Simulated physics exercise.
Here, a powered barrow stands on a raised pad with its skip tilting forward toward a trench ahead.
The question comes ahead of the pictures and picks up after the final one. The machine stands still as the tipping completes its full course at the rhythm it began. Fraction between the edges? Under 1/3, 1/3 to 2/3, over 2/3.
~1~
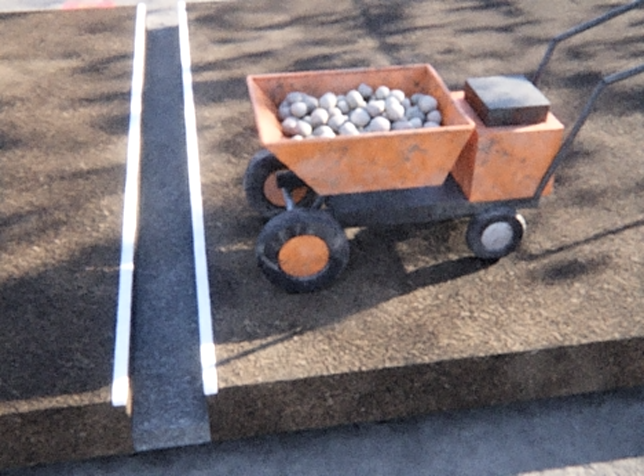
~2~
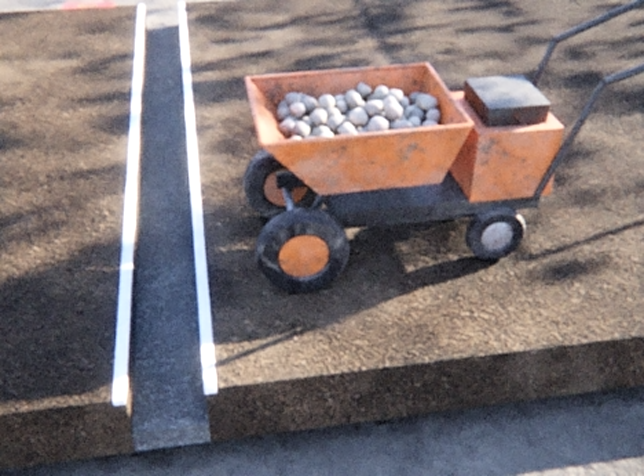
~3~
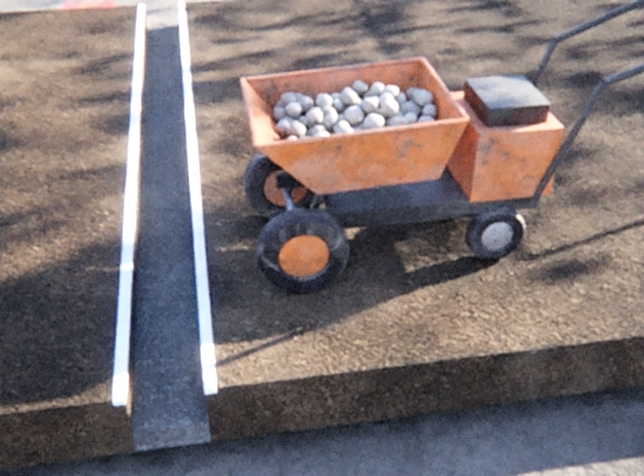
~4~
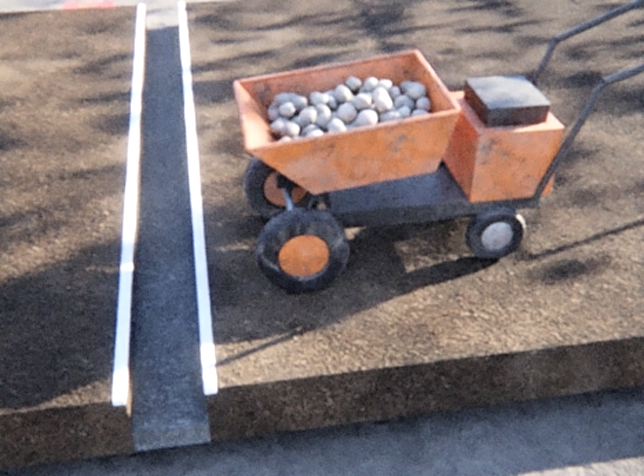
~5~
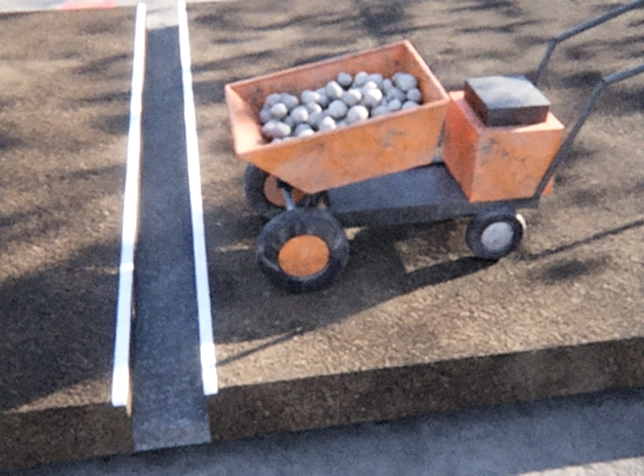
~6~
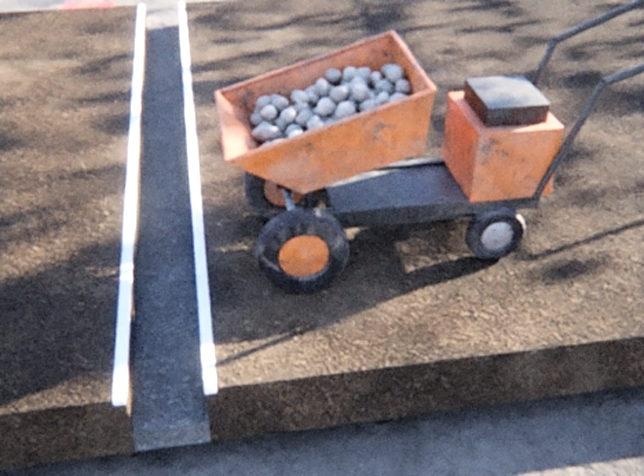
One third to two thirds.
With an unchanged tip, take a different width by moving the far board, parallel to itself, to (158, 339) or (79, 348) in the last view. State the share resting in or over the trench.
Lab note: Try one 20 per cent, try two 90 per cent.
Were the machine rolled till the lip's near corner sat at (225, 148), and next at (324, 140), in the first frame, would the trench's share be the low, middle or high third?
At spot one the answer is below one third, and at spot two it is above two thirds.
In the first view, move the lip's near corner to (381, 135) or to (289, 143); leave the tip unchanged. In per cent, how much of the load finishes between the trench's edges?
Around 40 % the first time and around 80 % the second.
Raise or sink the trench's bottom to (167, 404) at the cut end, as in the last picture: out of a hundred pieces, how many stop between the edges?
About 40 per cent.
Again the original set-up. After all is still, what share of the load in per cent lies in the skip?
Around 0 in a hundred.
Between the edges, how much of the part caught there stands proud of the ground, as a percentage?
Estimate: Near 0 per cent.
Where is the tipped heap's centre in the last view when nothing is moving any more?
(139, 272).
Soon, skip tipped steeply; all in the skip.
A while on, skip tipped right over; most in the skip; a small part in or heaped over the trench; a stray few beyond it; a small part falling.
Towards the end, skip tipped right over; a small part in the skip; about half in or heaped over the trench; about half beyond it.
Finally, skip tipped right over; about half in or heaped over the trench; about half beyond it.
